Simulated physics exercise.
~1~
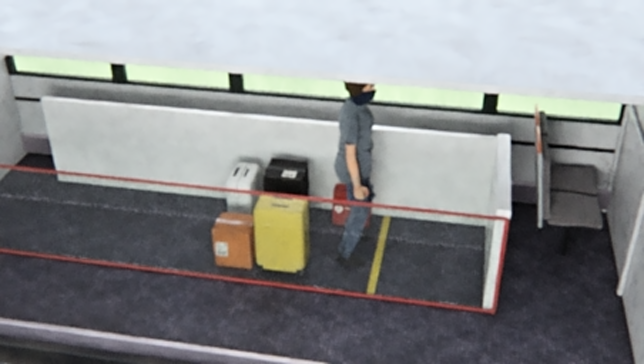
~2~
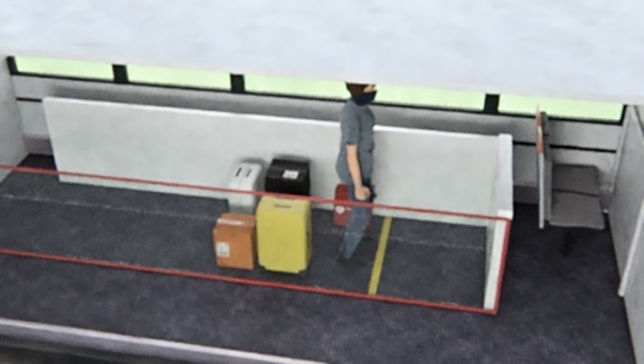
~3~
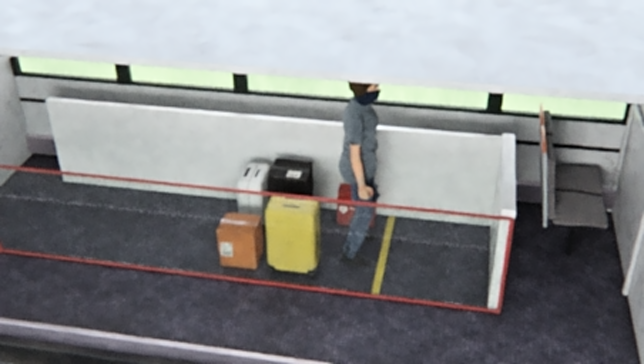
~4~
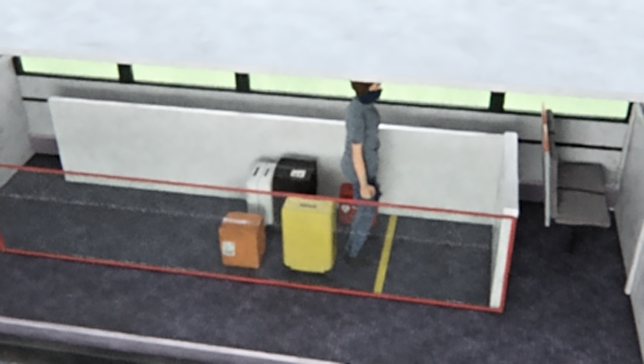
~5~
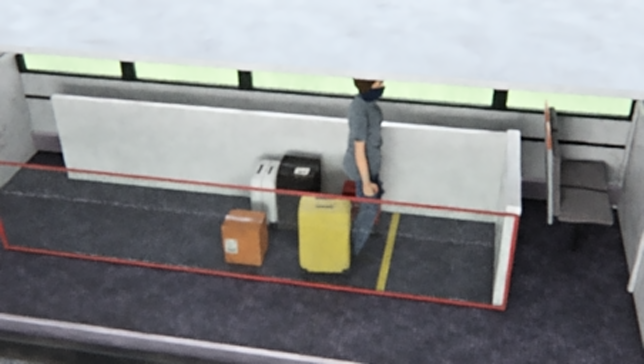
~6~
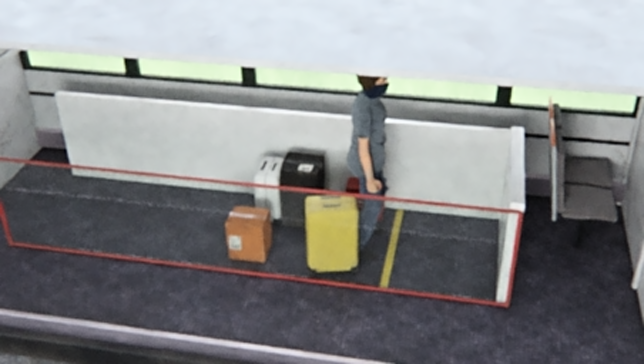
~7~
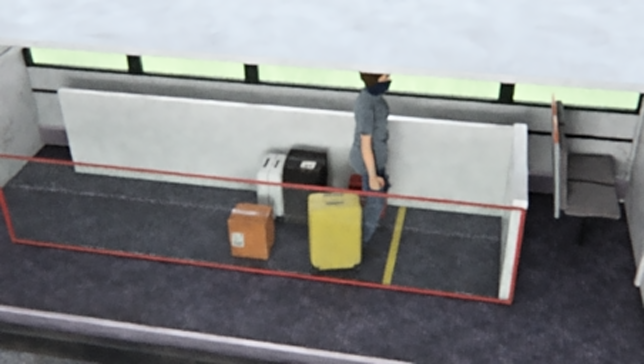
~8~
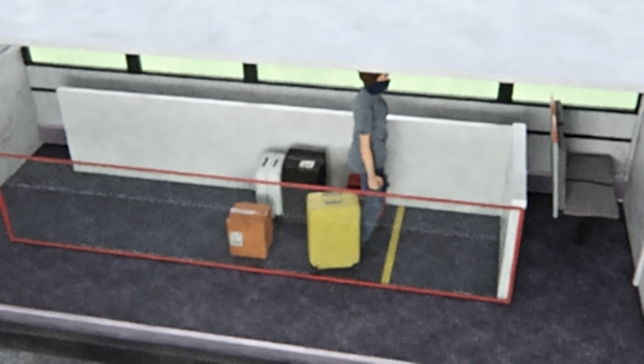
The footage shows a masked person standing still among loose luggage in a walled bay as a yellow suitcase rolls a short way right, away from an orange bag, and a white case shifts slightly; the yellow case ends upright, short of the yellow line.
